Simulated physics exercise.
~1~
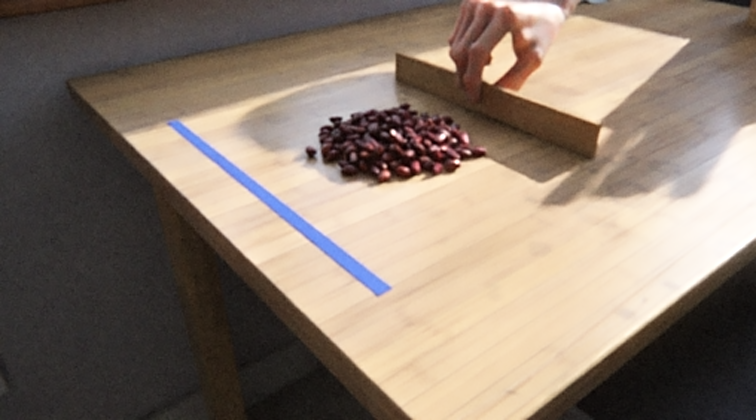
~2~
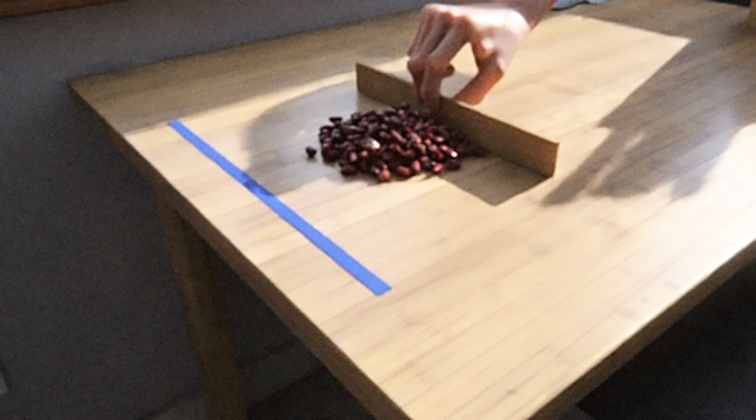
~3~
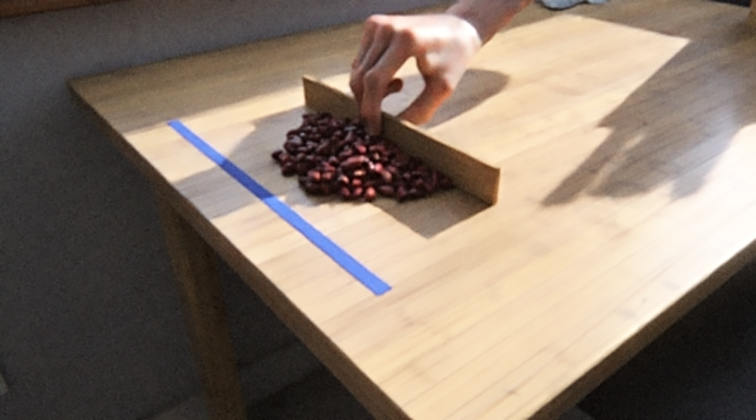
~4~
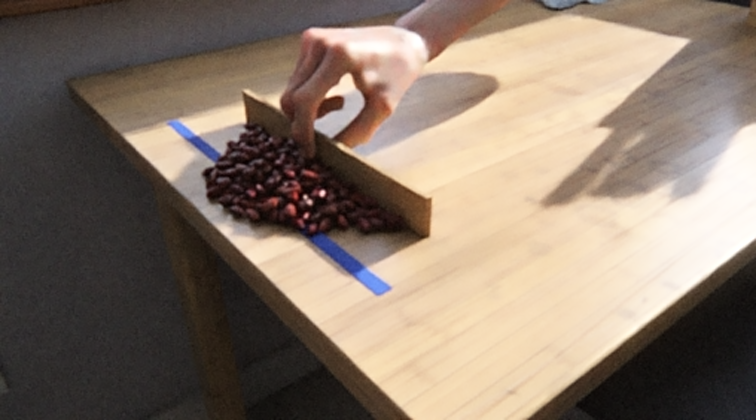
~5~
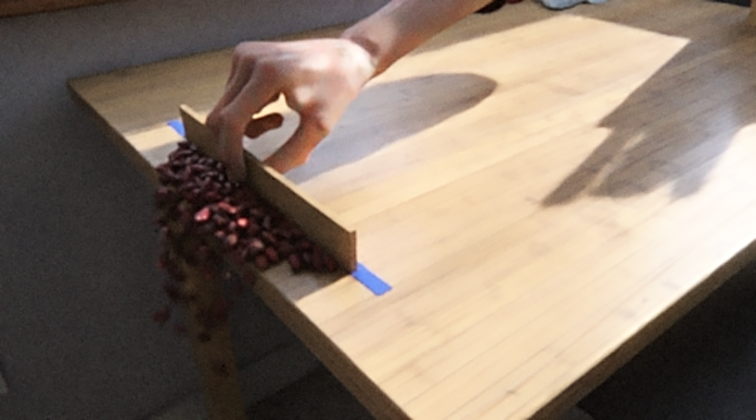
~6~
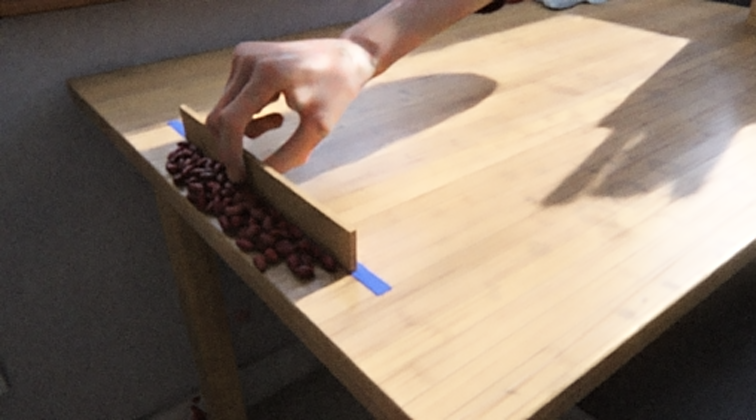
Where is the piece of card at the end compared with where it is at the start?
At the start the card stands to the right of the beans, well away from the blue tape. By the end it is further left and nearer the viewer, standing at the tape close to the table's edge.
To begin with, a hand holds a piece of card upright on a wooden table, just behind a loose patch of dark red beans, with a strip of blue tape further to the left. The card slides left and reaches the beans, which stay put at first. Then it pushes them along in a heap, over the tape and toward the table's edge. As the card comes to the tape and stops, beans spill over the edge in a stream. Finally, the hand holds the card still at the tape, with about half the heap gone over and the rest lying along the edge.
